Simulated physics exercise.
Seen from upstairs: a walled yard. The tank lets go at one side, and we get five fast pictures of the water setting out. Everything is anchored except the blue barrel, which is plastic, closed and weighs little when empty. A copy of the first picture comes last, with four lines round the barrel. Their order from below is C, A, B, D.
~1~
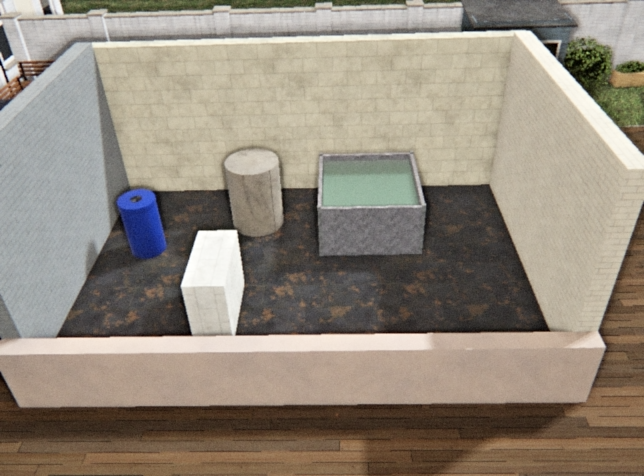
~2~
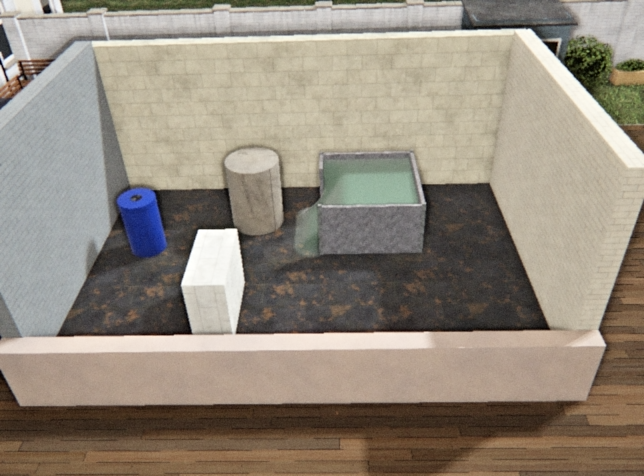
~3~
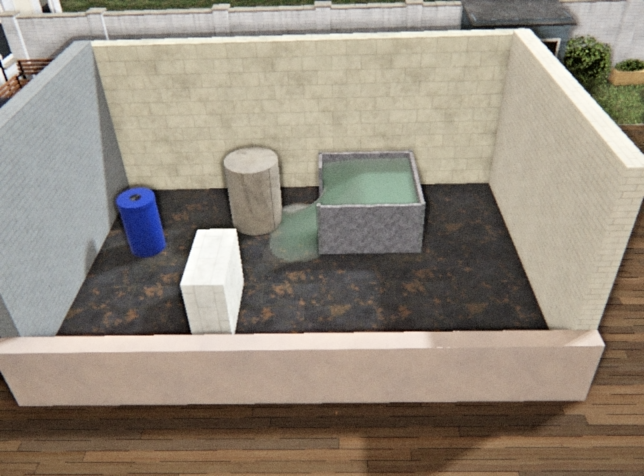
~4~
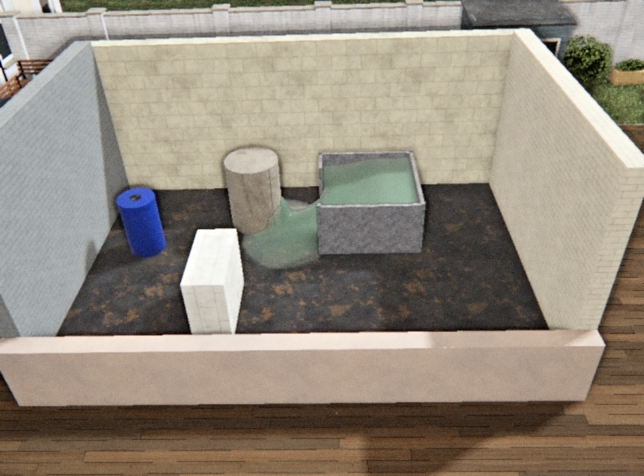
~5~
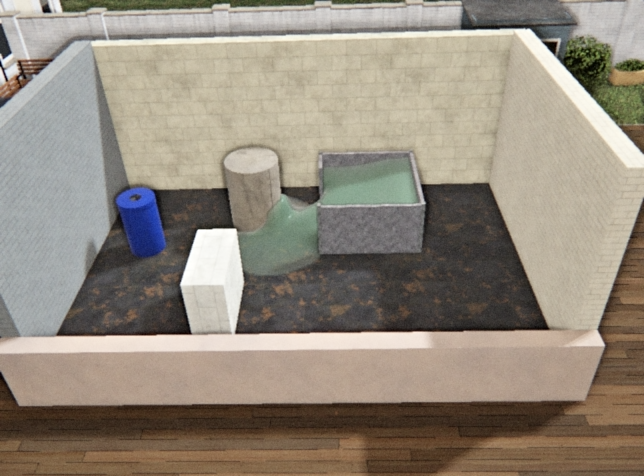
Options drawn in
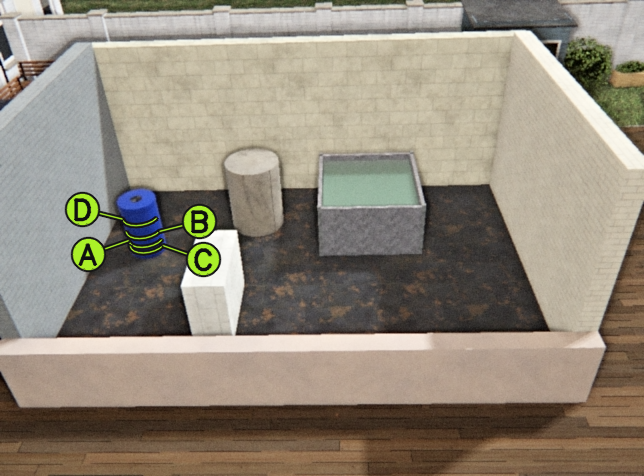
A stone tank of green water pours out from its left side, spreading across the ground.
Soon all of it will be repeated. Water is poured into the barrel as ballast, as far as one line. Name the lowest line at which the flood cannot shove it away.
A will do.
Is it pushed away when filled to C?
Yes, that goes wrong.
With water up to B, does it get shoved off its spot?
No.
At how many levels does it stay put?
Three of the four.
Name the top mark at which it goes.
C.
On the marked copy, A at (142, 247); B at (139, 238); C at (143, 252); D at (136, 225); from the bottom up C, A, B, D.
For mark A, it does not move.
For mark B, it does not move.
For mark C, it is pushed about its own width away.
For mark D, it does not move.
